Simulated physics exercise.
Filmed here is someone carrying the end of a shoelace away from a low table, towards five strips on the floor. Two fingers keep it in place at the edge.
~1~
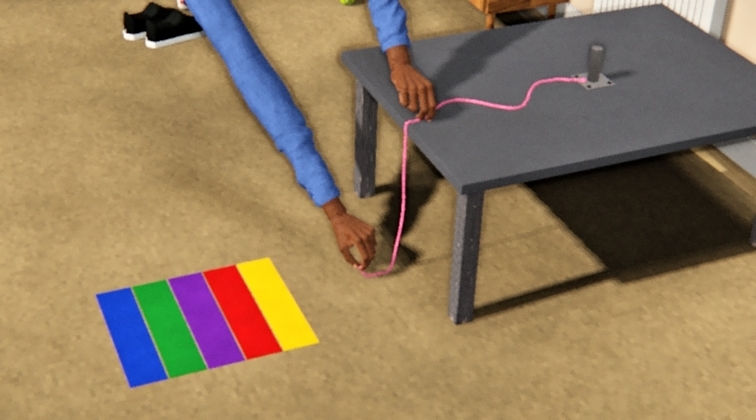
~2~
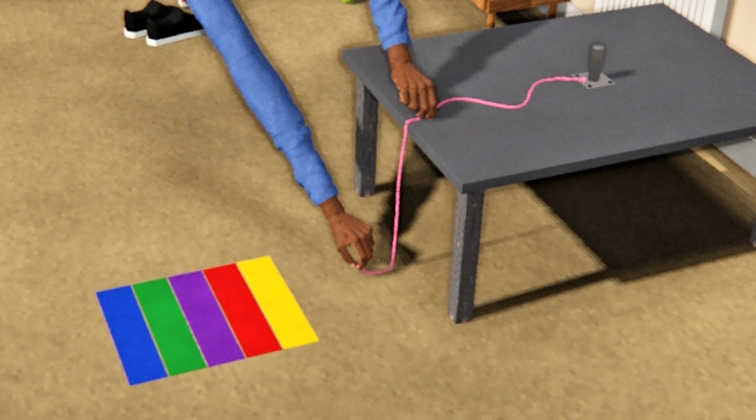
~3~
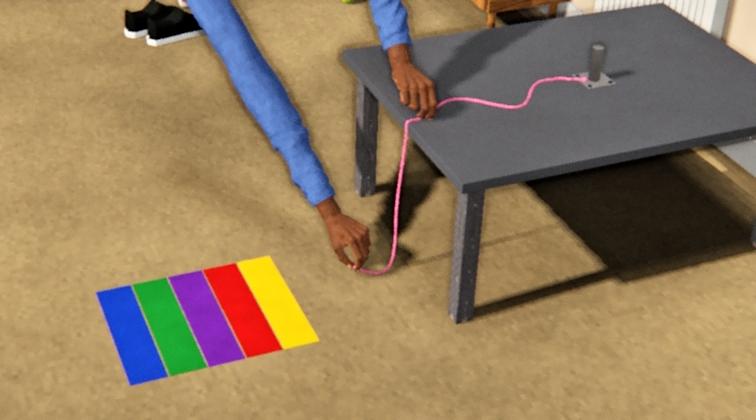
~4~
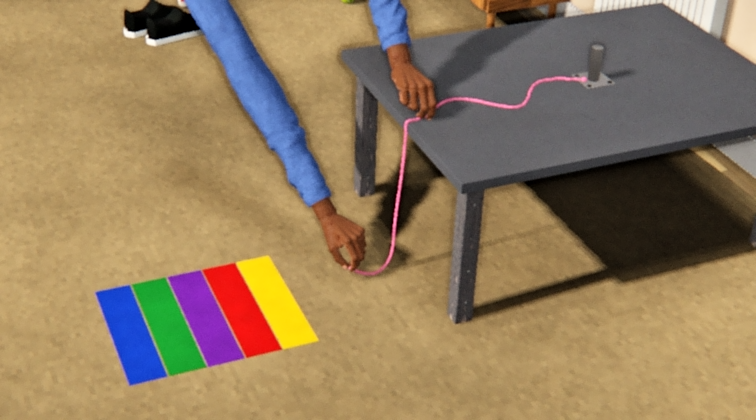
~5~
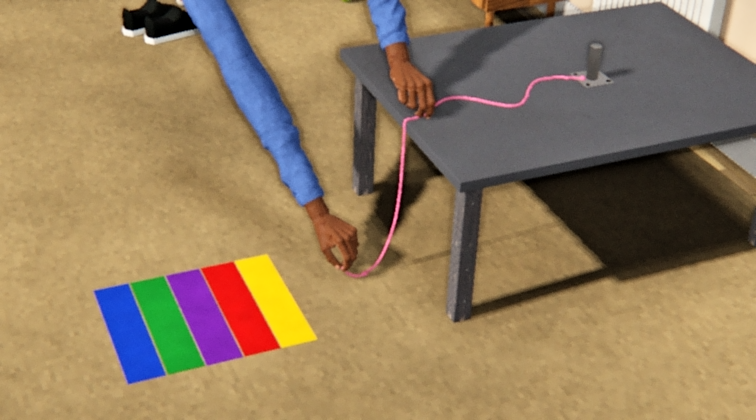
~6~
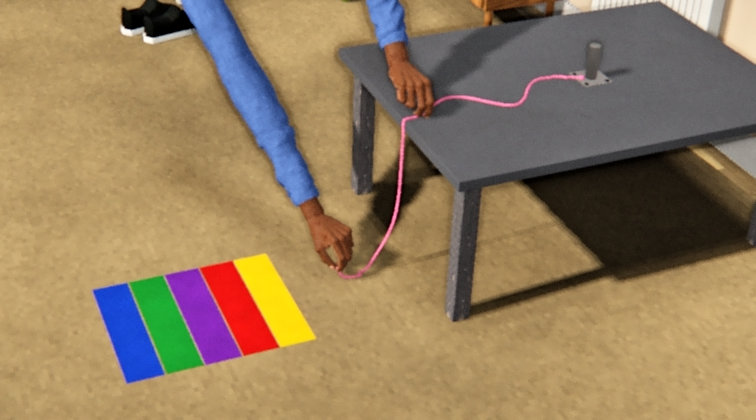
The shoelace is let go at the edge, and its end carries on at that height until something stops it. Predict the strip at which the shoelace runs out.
I would say the purple strip.
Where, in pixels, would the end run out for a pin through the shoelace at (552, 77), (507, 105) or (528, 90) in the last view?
In order of the tries: About (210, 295), about (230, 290), about (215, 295).
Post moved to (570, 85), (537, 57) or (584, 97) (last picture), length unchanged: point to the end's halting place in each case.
In order, the pixels are (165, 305), (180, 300) and (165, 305).
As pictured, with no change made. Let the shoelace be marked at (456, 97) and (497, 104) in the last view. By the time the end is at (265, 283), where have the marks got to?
The first goes to (435, 111), the other to (471, 102).
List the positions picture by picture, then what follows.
In the first picture, end (360, 267); yellow (293, 330); red (256, 339); purple (219, 348); green (181, 356); blue (142, 366).
In the second picture, end (358, 266); shoelace through (552, 80) (524, 104) (454, 99) (407, 128) (398, 191) (394, 253).
In the third picture, end (354, 267).
In the fourth picture, end (350, 268); shoelace through (552, 80) (524, 104) (454, 99) (407, 128) (399, 191) (391, 253).
In the fifth picture, end (342, 268).
In the sixth picture, end (337, 268); shoelace through (549, 78) (521, 102) (451, 97) (404, 126) (400, 188) (379, 251).
Soon after, end near (265, 283); over yellow.
After that, end near (226, 292); over red.
At the stop, end near (201, 297); over purple. It gets as far as the purple strip.
